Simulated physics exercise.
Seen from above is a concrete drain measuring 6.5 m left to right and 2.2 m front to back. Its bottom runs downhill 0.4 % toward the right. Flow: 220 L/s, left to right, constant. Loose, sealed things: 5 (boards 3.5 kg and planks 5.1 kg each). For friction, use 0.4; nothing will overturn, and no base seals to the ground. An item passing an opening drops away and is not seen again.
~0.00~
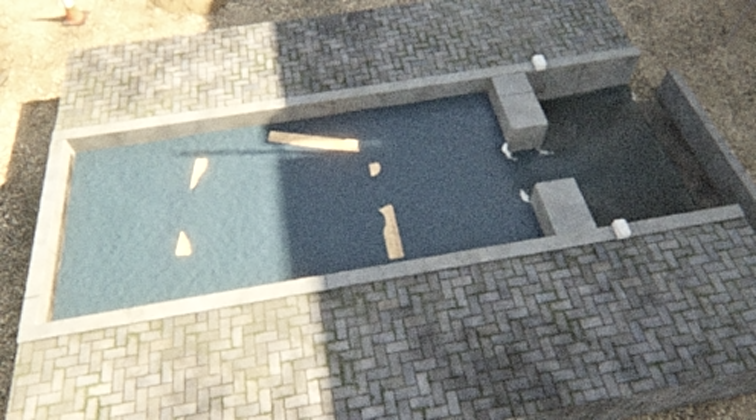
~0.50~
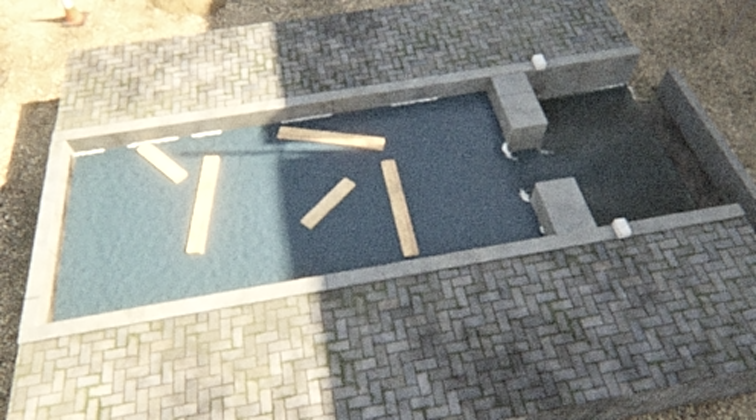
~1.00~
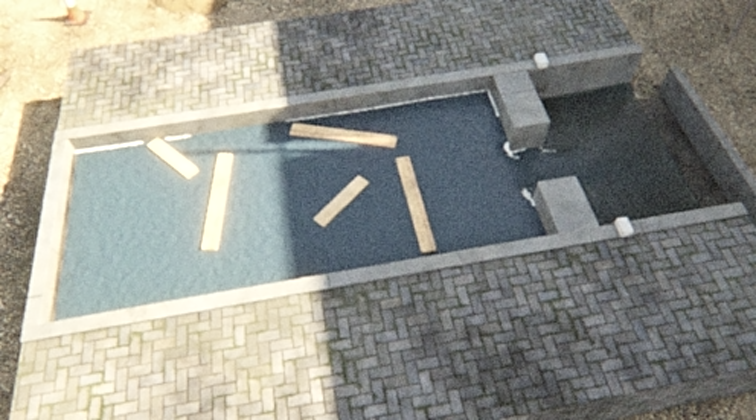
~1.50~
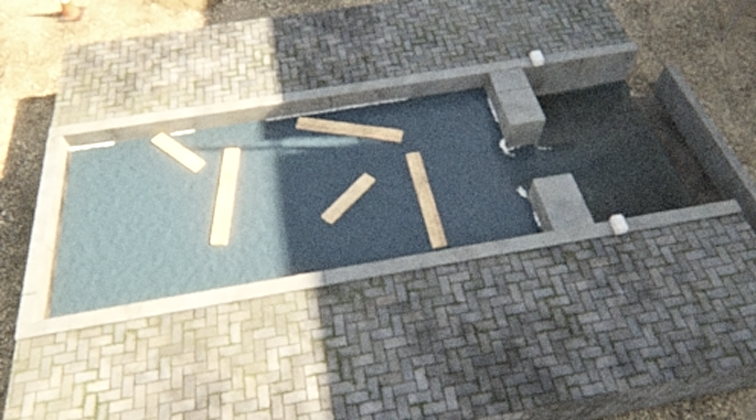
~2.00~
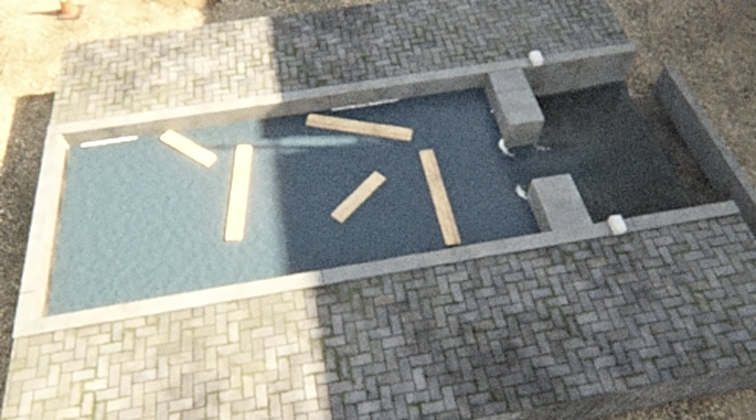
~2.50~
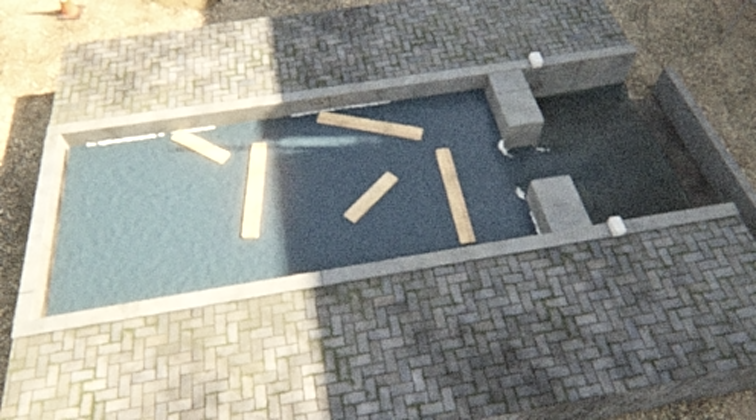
The video shows a stone-edged rectangular basin of blue water, partly in shadow, set between brick paving. Five wooden planks, at first partly submerged, come fully into view at the surface and then drift slowly to the right together.
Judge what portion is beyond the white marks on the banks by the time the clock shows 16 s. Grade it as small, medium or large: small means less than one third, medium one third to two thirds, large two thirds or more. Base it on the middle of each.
I would call it large.
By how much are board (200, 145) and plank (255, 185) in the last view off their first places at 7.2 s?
200 cm, 250 cm.
After 3.5 s 0 of 5 are over the mark; 5 afloat.
After 7.2 s 2 of 5 are over the mark; 4 afloat.
After 12.0 s 4 of 5 are over the mark; 1 afloat.
After 16.0 s 4 of 5 are over the mark; 1 afloat.
